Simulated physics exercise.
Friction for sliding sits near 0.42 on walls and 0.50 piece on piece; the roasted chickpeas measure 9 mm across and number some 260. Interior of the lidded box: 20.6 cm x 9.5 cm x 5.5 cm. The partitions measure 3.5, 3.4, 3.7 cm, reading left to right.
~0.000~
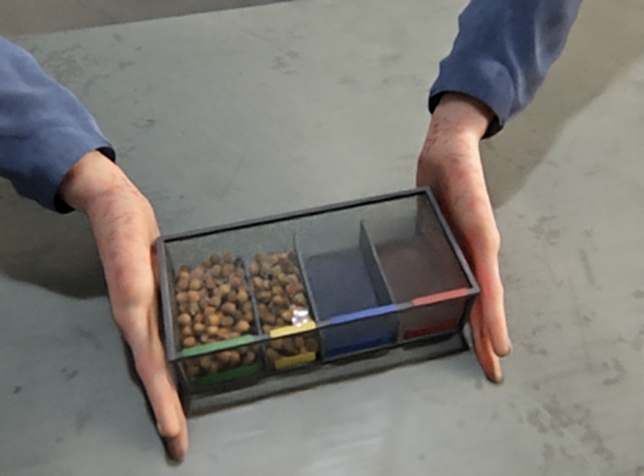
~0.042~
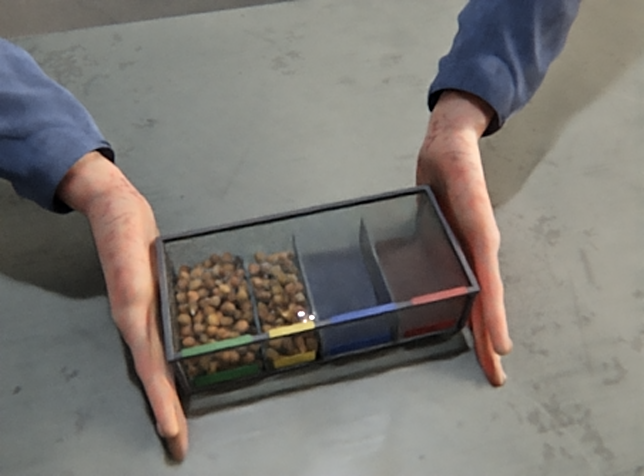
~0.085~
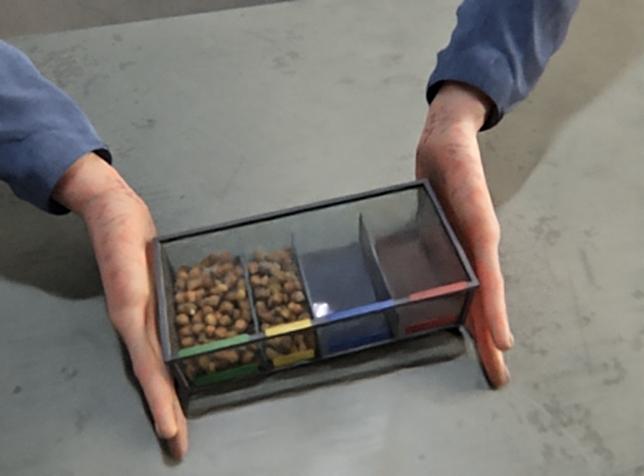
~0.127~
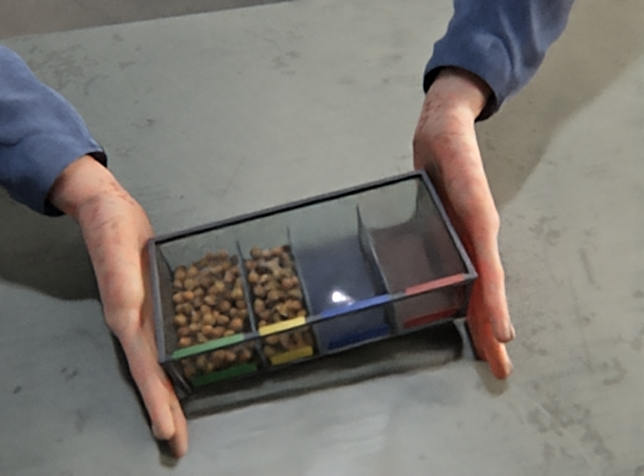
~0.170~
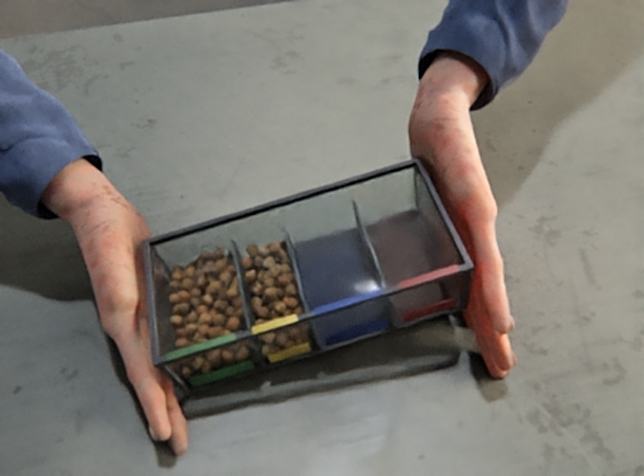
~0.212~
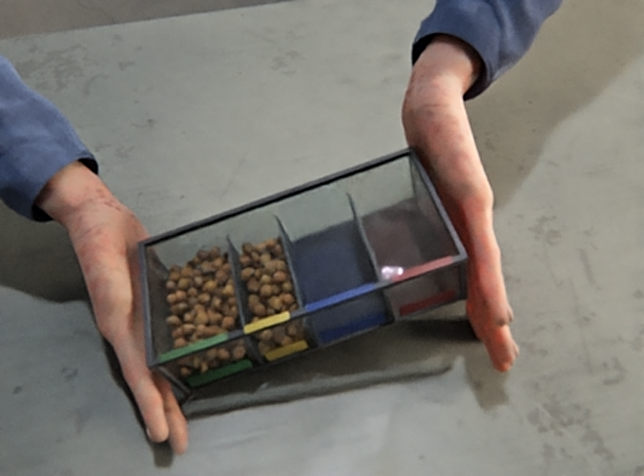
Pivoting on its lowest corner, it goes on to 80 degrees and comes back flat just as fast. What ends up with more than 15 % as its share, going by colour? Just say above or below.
Result: Red: Fails; blue: Fails; green: Succeeds; yellow: Succeeds.
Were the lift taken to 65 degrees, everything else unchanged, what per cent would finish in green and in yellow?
Result - green at 65 percent, yellow at 35 percent.
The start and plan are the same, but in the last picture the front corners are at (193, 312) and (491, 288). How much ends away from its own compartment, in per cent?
Some 25 %.
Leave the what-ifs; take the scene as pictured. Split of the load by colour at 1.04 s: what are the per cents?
You'd find red at 0, blue at 0, green at 65 and yellow at 35 per cent.
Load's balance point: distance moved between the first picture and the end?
0.5 cm or thereabouts.
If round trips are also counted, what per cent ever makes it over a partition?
0 per cent or so.
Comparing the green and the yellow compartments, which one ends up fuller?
Answer: Green.
Then, at 1.04 s, tilt 80 degrees; green 65 %, yellow 35 %.
After 1.59 s, tilt 36 degrees; green 70 %, yellow 30 %.
After 2.21 s, tilt 0 degrees; green 70 %, yellow 30 %.
In the end, at 2.7 s, red 0 %, blue 0 %, green 70 %, yellow 30 %.
